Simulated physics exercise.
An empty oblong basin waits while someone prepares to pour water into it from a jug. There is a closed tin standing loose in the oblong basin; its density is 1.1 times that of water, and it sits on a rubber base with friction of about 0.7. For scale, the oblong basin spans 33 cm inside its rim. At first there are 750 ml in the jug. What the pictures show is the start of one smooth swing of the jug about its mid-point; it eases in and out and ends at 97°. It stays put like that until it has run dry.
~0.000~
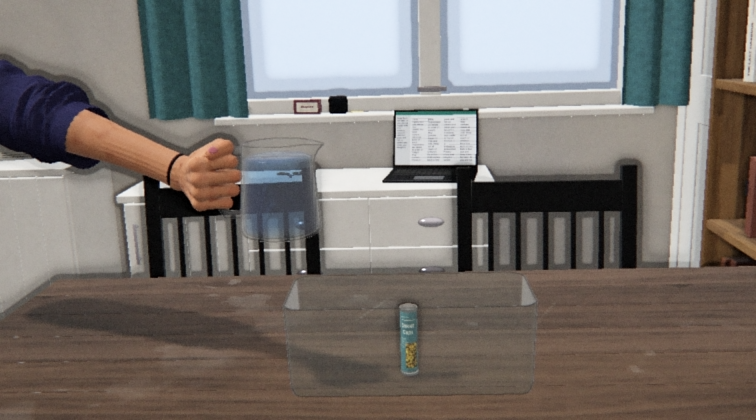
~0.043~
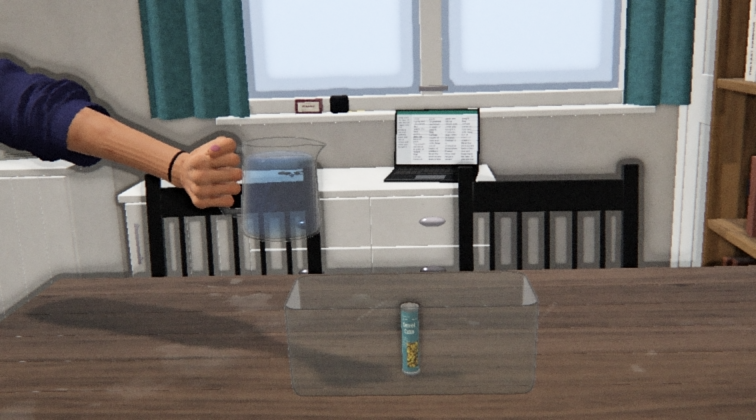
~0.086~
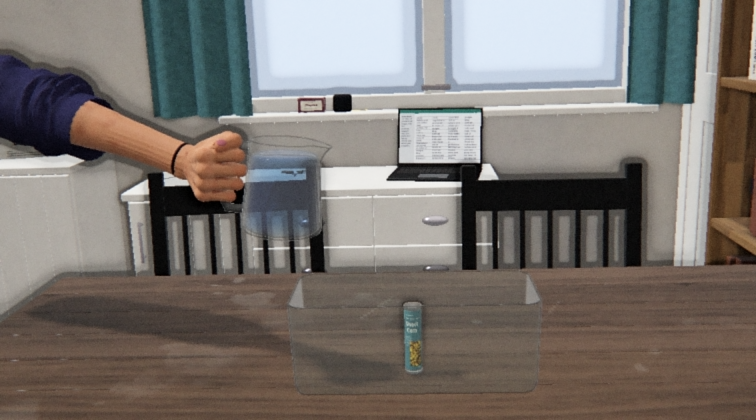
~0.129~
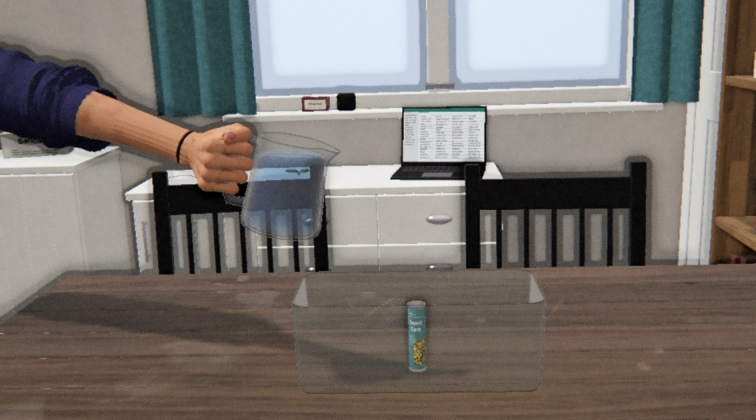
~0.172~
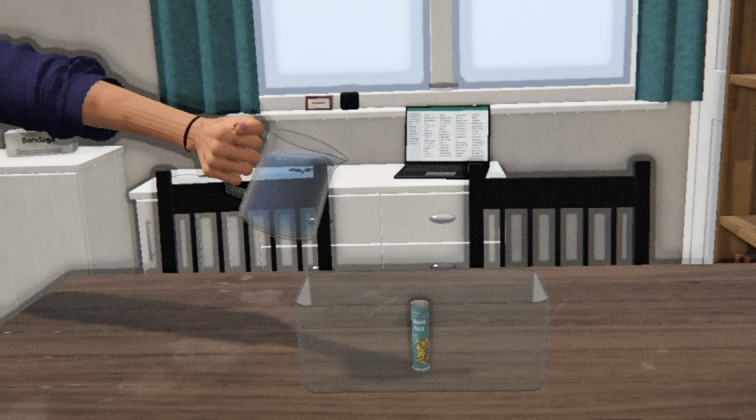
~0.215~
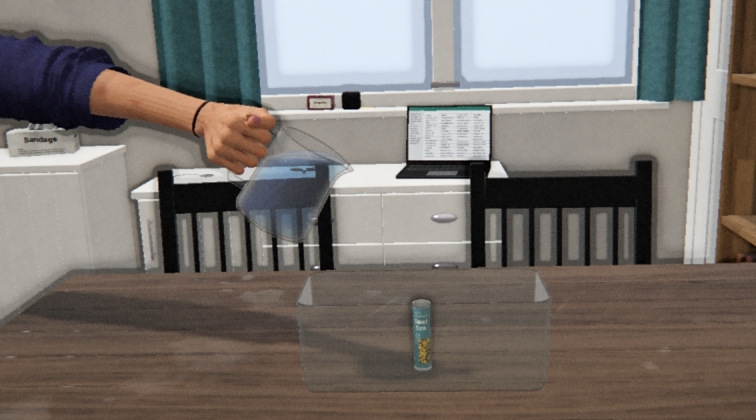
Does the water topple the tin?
My bet is it won't last.
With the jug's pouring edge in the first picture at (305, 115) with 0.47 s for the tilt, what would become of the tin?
Then it goes over.
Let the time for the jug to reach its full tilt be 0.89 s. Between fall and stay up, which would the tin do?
So the tin will tip over.
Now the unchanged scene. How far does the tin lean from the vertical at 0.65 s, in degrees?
I'd say it is close to 0 degrees off upright.
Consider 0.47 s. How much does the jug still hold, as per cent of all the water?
Close to 70 percent of the liquid remains at that time.
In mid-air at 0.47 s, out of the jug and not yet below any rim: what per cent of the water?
Around 22 percent.
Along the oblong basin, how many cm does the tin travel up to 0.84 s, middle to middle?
It has moved some 11 cm.
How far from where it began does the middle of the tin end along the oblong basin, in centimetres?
Net tin displacement: Roughly 11.0 cm.
By 0.47 s the tilt is 92° and 69 per cent is still to pour; the tin stands where it began.
By 0.65 s the tilt is 97° and 32 per cent is still to pour; the tin stands 5 cm from where it began.
By 0.84 s the tilt is 97° and 15 per cent is still to pour; the tin lies on its side.
By 1.05 s the tilt is 97° and 7 per cent is still to pour; the tin lies on its side.
At rest the tin lies on its side.
